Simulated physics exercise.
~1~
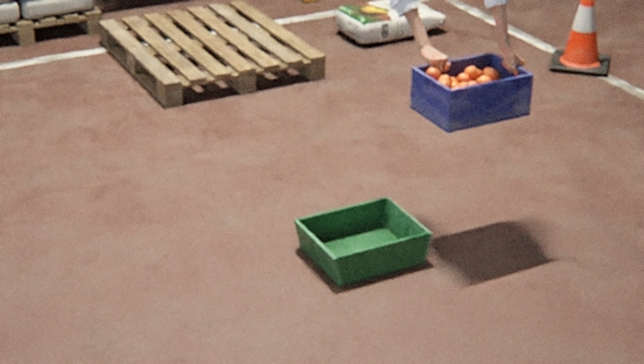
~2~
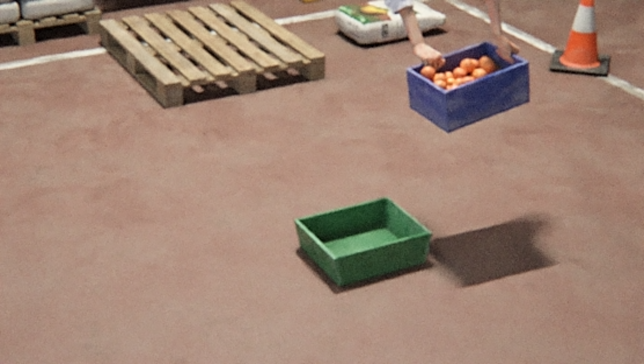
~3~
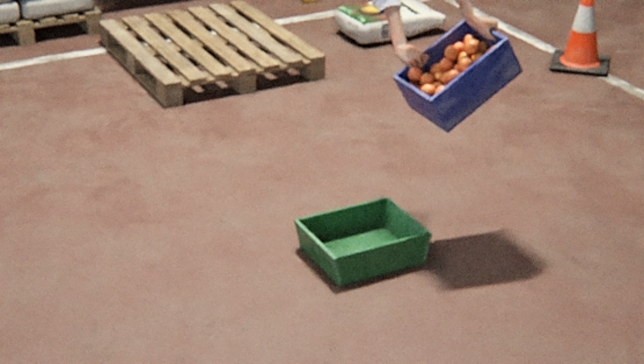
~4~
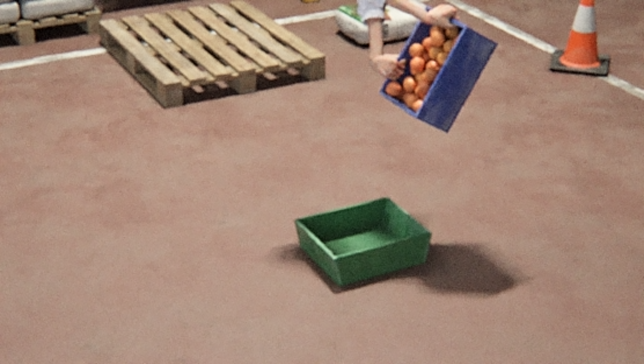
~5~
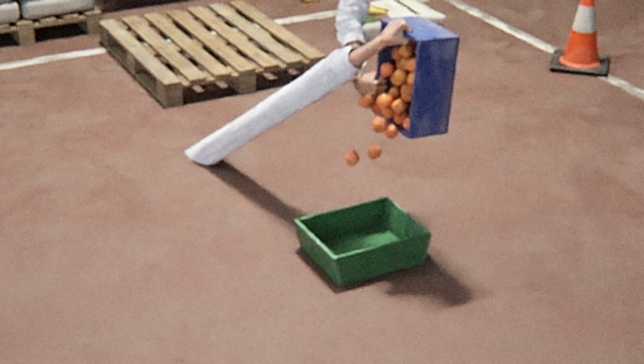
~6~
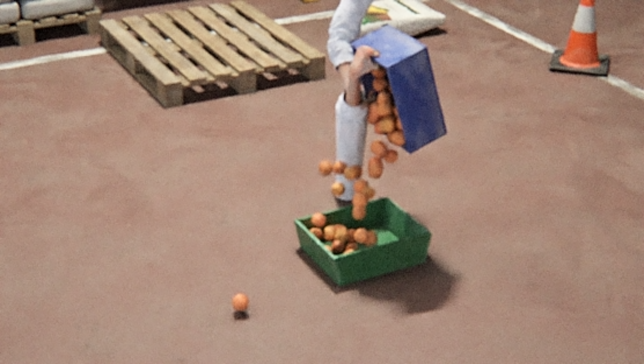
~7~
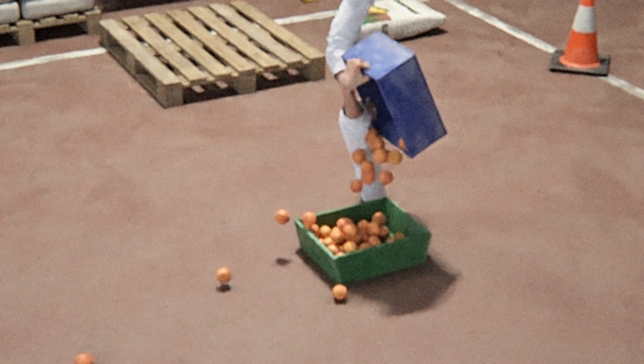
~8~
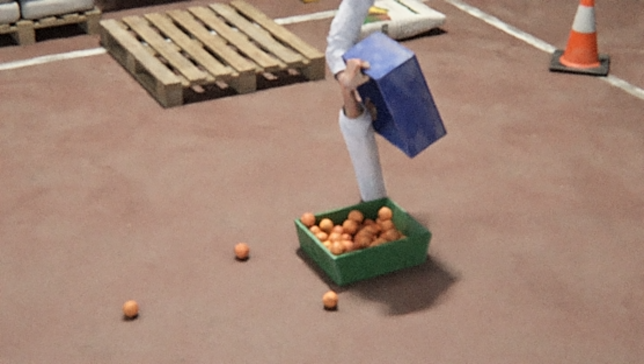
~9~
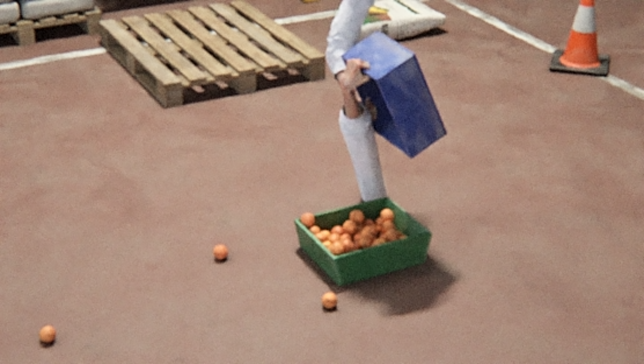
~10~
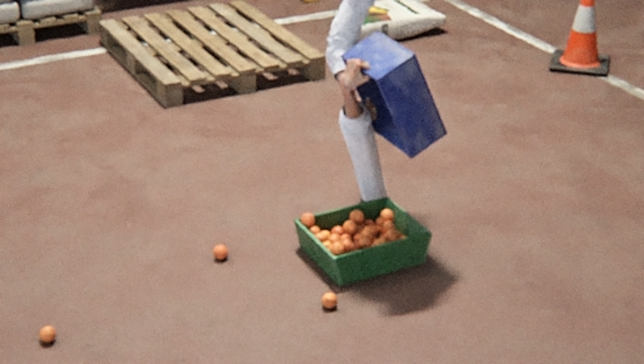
Hands lifting and tipping a blue box of oranges into a green basket, filling it while a few roll across the ground.
